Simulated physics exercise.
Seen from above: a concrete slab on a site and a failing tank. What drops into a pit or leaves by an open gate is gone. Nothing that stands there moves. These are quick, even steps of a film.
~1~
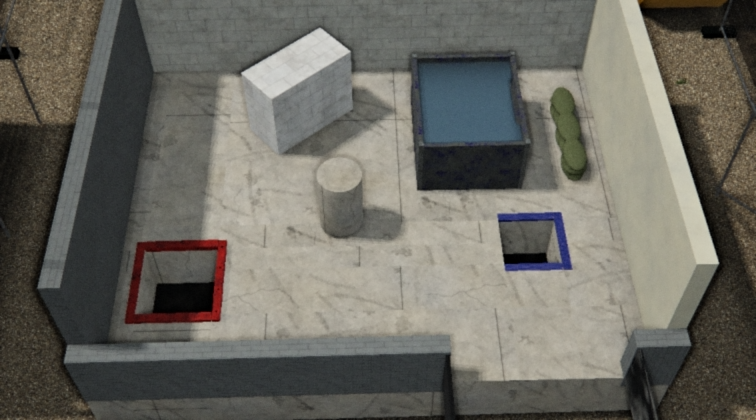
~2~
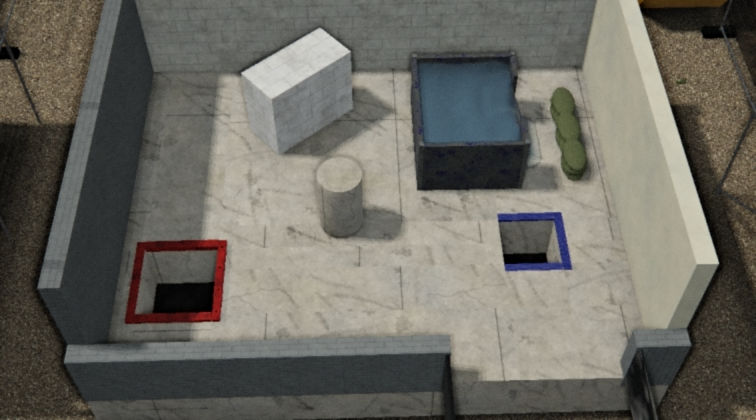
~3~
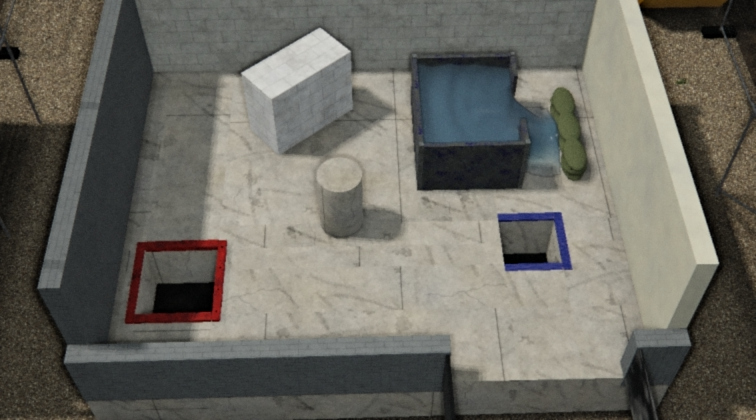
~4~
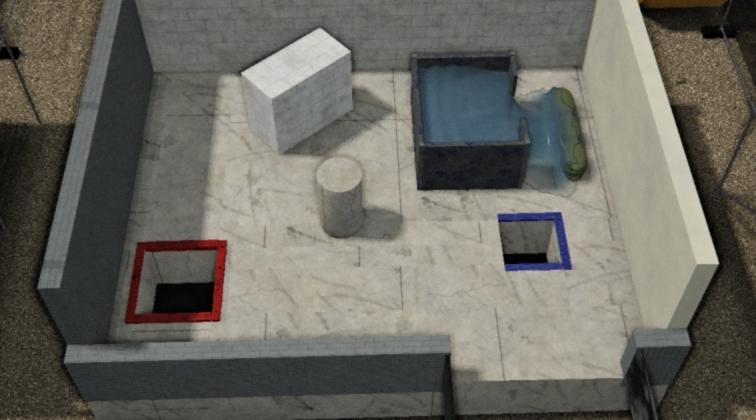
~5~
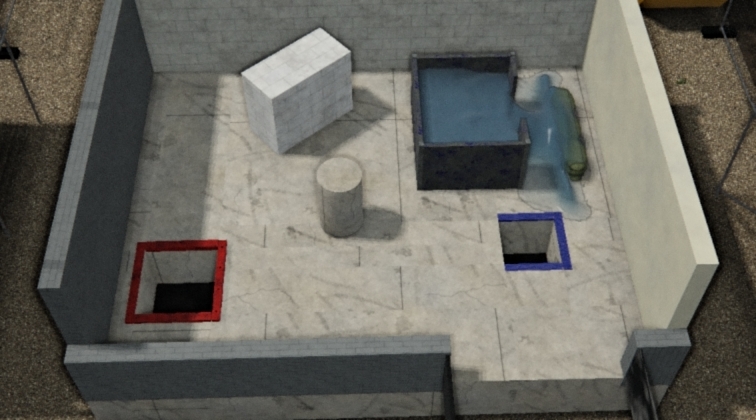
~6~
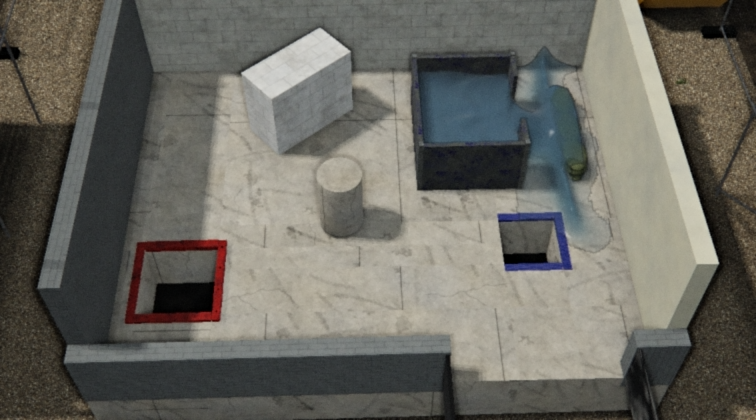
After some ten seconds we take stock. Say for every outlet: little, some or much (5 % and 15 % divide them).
The gate takes over 15 %; the red pit takes under 5 %; the blue pit takes over 15 %.
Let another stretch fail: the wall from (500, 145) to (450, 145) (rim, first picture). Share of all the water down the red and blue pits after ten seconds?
Roughly, in per cent: Red 4, blue 30.
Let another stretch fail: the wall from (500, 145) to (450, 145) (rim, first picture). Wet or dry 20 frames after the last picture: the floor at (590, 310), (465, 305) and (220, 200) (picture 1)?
One after the other: No water, awash, clear.
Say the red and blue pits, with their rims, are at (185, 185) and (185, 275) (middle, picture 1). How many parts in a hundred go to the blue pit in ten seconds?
Parts in a hundred: Blue 2.
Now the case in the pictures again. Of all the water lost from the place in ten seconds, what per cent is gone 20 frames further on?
Near 40 in a hundred.
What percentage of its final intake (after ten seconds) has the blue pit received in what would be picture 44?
Some 80 per cent.
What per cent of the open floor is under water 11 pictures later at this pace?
Some 25 per cent.
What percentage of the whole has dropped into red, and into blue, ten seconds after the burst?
About 0 and 24 per cent.
A moment on, water covers 25 % of the floor; the gate 0 %, the red pit 0 %, the blue pit 3 %.
Next, water covers 25 % of the floor; the gate 2 %, the red pit 0 %, the blue pit 7 %.
Then, water covers 35 % of the floor; the gate 7 %, the red pit 0 %, the blue pit 12 %.
Later, water covers 60 % of the floor; the gate 16 %, the red pit 0 %, the blue pit 19 %.
In the end, water covers 85 % of the floor; the gate 24 %, the red pit 0 %, the blue pit 24 %.
